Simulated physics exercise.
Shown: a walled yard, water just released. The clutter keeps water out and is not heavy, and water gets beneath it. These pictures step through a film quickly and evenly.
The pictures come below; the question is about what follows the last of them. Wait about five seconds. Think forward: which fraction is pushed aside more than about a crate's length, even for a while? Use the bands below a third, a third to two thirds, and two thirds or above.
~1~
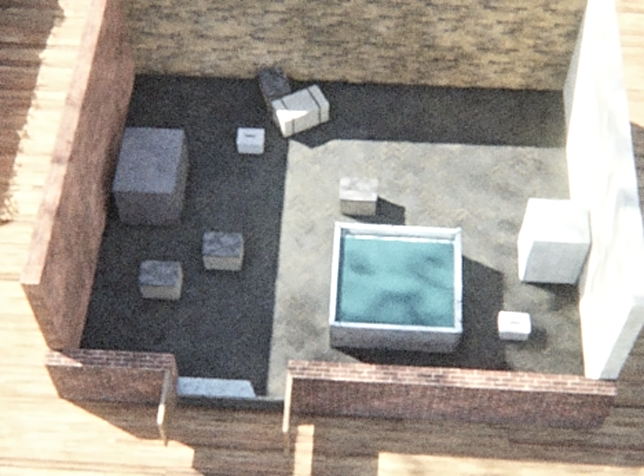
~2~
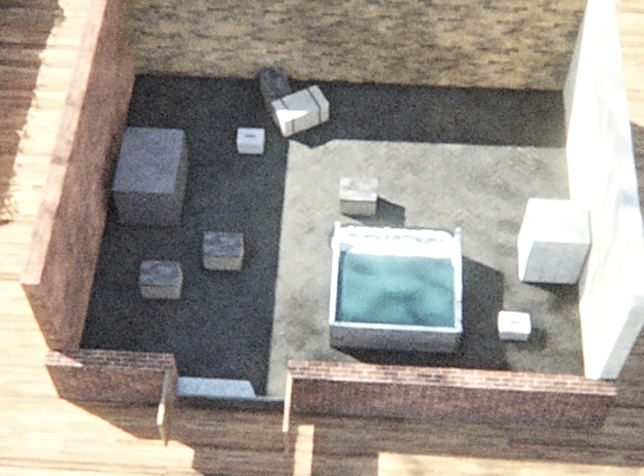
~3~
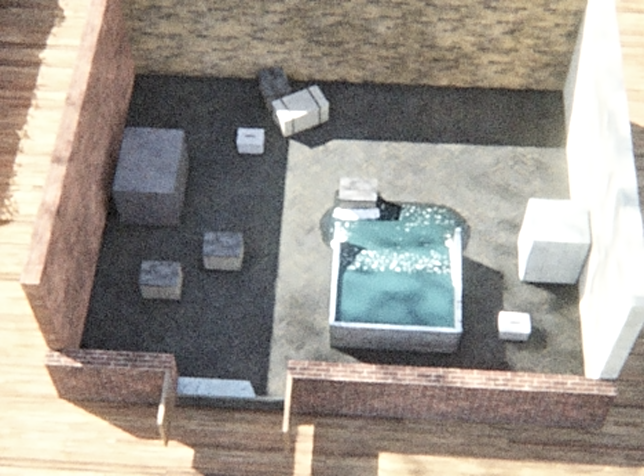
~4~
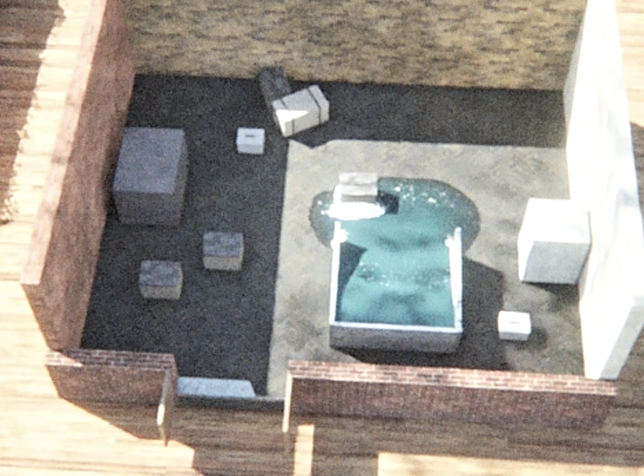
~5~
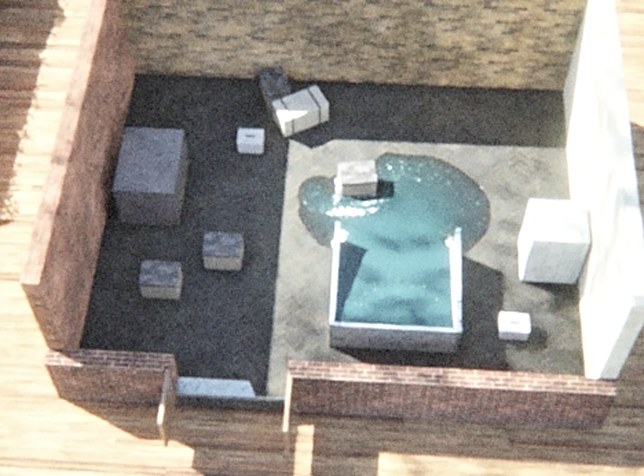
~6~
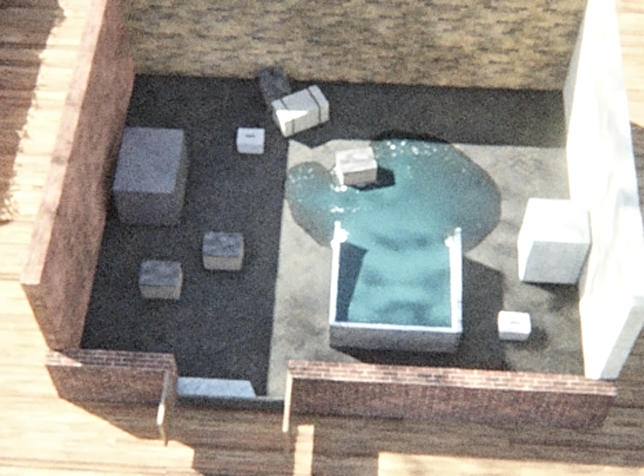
It falls a third to two thirds.
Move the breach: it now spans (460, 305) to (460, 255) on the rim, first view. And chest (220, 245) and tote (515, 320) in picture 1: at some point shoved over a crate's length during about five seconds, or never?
Result, first then second: A shorter distance; at least that distance.
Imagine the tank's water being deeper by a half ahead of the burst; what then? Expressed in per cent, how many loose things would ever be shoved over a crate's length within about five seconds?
Close to 60 in a hundred, give or take.
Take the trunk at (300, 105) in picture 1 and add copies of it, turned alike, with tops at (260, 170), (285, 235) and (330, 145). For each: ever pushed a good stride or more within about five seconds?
Here's the rundown: Never gets far, never gets far, and finally sent far off.
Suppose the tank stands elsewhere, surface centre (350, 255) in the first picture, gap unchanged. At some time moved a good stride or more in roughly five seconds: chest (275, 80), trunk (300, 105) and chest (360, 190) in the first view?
Lab note - in sequence: Displaced that much; displaced that much; displaced that much.
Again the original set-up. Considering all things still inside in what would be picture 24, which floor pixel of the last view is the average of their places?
Centre of the remaining clutter: Around (252, 182).
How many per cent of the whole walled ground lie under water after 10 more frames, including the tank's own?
Estimate: Close to 50 in a hundred.
A moment on, 1 of 7 are well off their spots; 0 afloat.
Next, 2 of 7 are well off their spots; 1 afloat.
Later, 4 of 7 are well off their spots; 3 afloat.
In the end, 4 of 7 are well off their spots, and 4 have been at some point; 2 afloat.
